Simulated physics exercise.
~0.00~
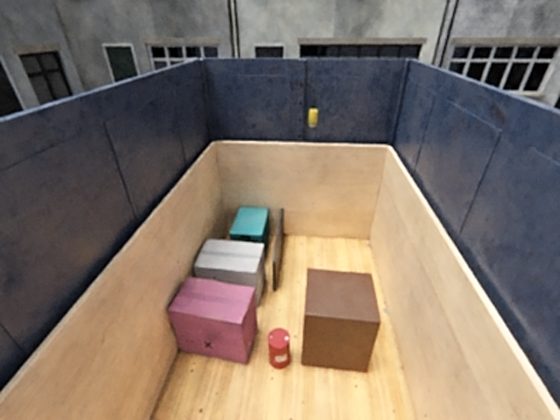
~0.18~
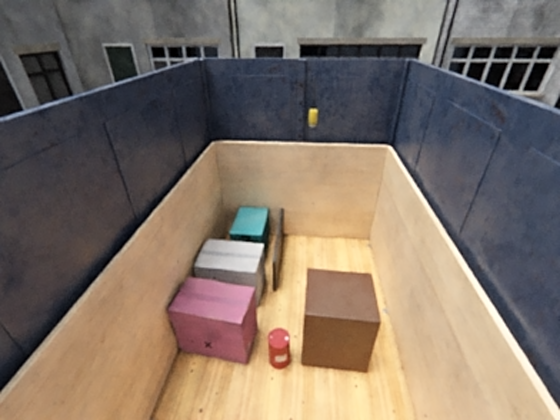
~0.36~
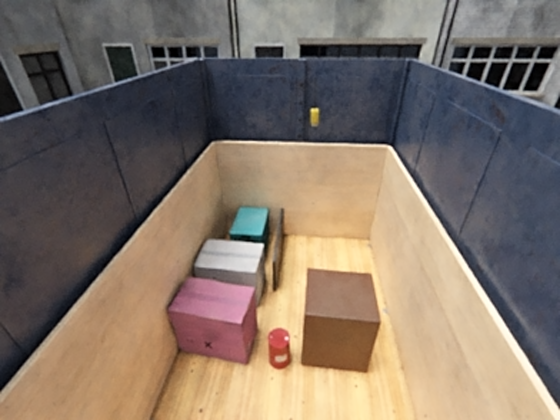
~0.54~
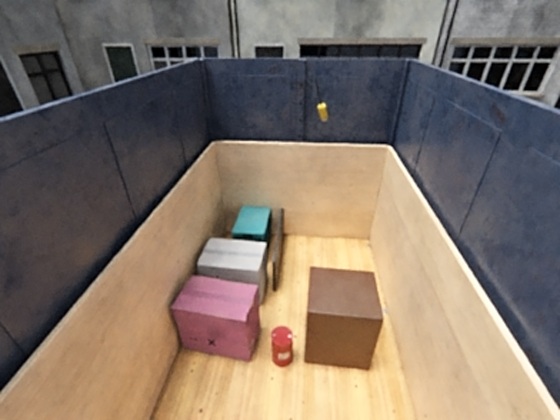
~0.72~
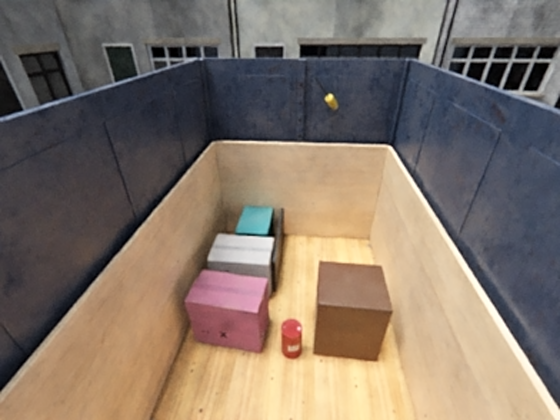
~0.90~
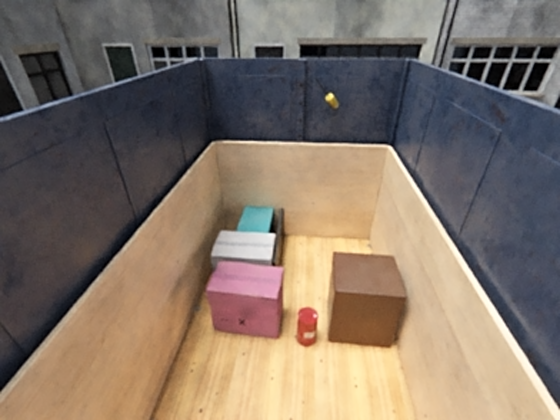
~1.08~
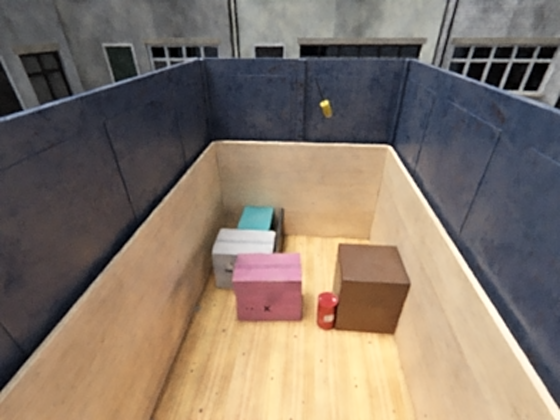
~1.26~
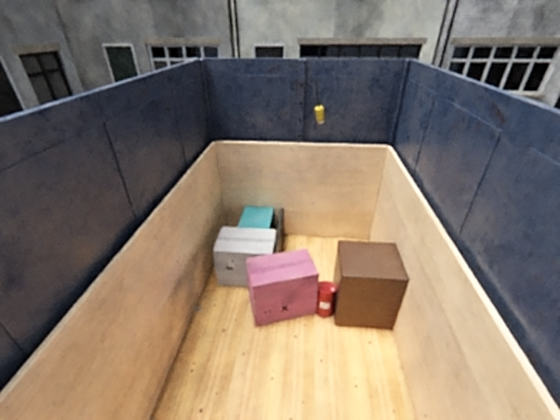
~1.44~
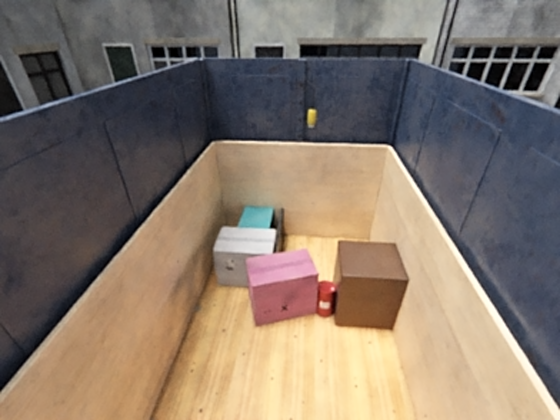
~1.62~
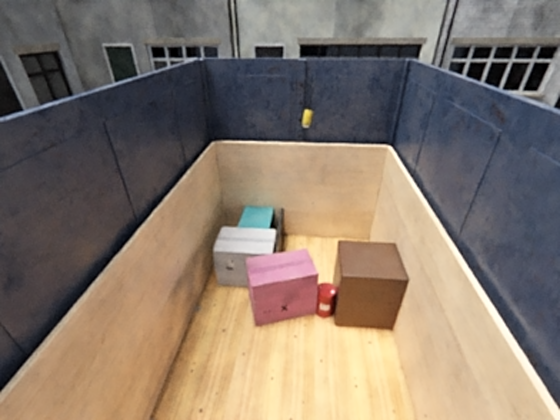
To begin with, a pink box, a white box and a turquoise chest stand along the left side of a wood-lined load bay, with a red canister and a brown appliance to their right. A small yellow object hanging at the far end swings to the right, and the load starts to slide. The pink box, canister and appliance move away from the viewer and rightward, while the white box shifts less. The pink box then turns slightly and closes in on the canister beside the appliance. Finally, the yellow object swings back left, and everything rests upright.
